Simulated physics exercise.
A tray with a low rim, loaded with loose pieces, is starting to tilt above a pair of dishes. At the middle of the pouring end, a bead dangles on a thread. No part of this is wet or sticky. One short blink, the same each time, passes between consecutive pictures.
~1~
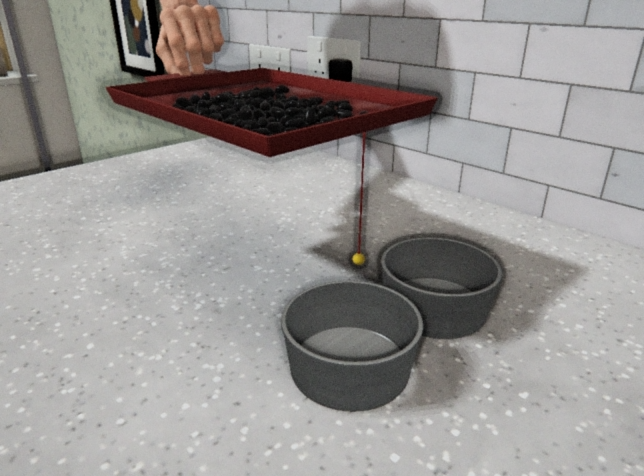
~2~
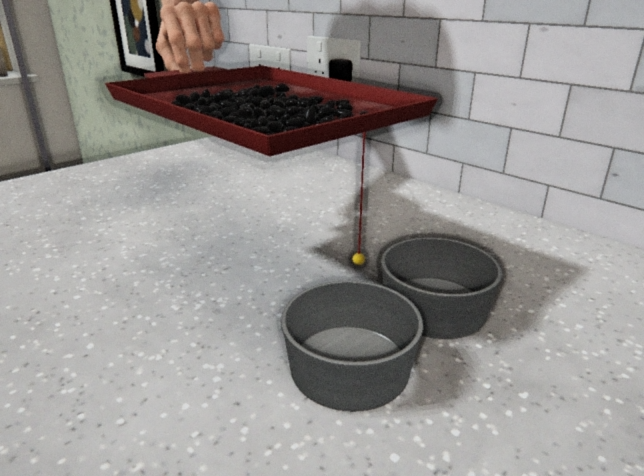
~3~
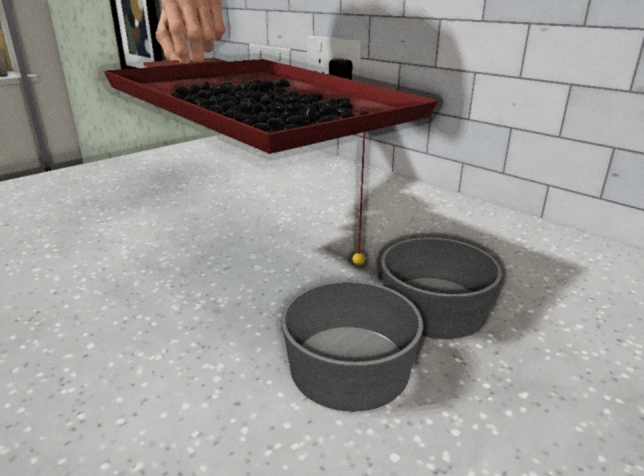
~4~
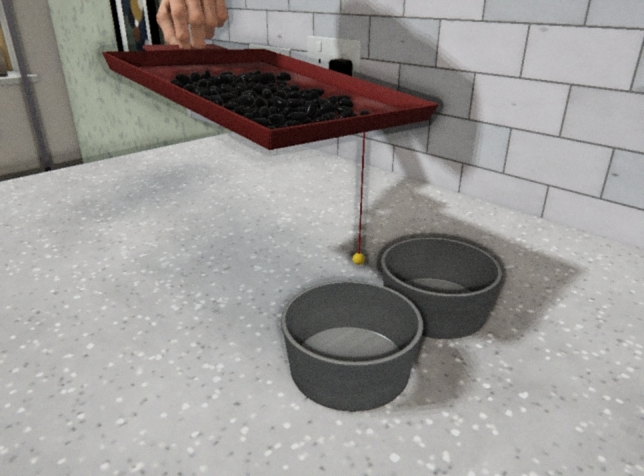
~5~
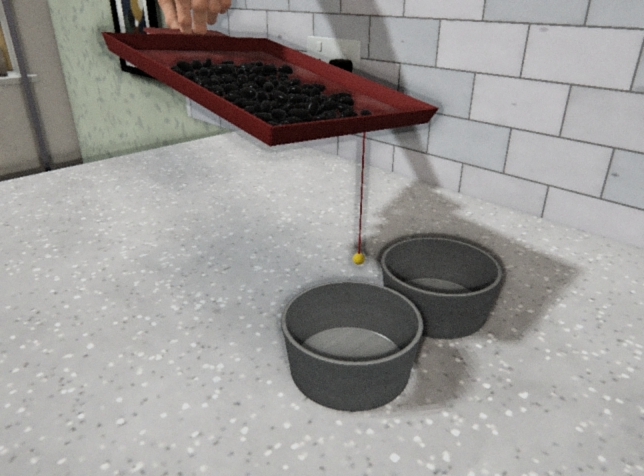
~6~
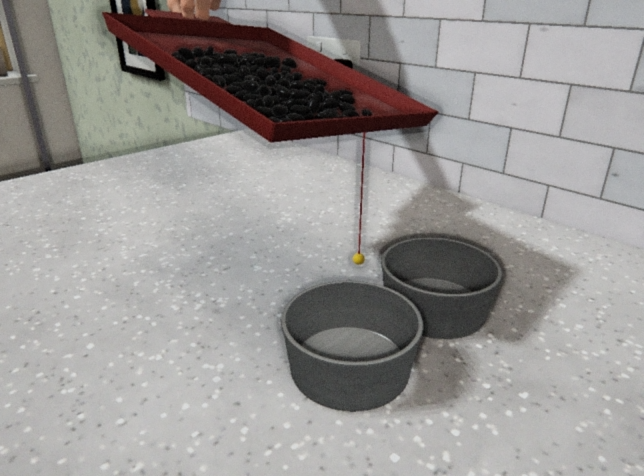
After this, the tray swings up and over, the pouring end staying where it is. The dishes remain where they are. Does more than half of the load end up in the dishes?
In the end the dishes save the greater share of it.
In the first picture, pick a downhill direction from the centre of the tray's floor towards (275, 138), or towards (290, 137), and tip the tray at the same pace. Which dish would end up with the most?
Tilt 1: Left-side dish. Tilt 2: Left-side dish.
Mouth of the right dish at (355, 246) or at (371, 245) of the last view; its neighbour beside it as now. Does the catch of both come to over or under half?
Together the dishes get less than a half first, then less than a half.
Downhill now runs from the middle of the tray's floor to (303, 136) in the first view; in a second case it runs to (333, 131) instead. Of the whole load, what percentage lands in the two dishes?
In turn some 60 and 80 per cent.
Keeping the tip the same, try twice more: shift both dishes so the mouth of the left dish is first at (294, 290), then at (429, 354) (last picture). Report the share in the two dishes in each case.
Roughly 50 % and 10 %.
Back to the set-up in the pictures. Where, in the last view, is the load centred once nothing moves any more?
At about (437, 294), give or take.
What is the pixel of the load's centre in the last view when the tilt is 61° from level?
Look close to (360, 83) in the last picture.
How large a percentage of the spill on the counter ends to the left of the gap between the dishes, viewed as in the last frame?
Close to 20 %.
Soon, tray tipped steeply; nearly all on the tray; a stray few in the right dish; a stray few outside both; a stray few in the air.
A while on, tray tipped past a quarter turn; a stray few on the tray; a stray few in the left dish; about two thirds in the right dish; a small part outside both; about a quarter in the air.
Towards the end, tray tipped past a quarter turn; a small part in the left dish; most in the right dish; a small part outside both.
Finally, tray tipped past a quarter turn; a small part in the left dish; most in the right dish; a small part outside both.
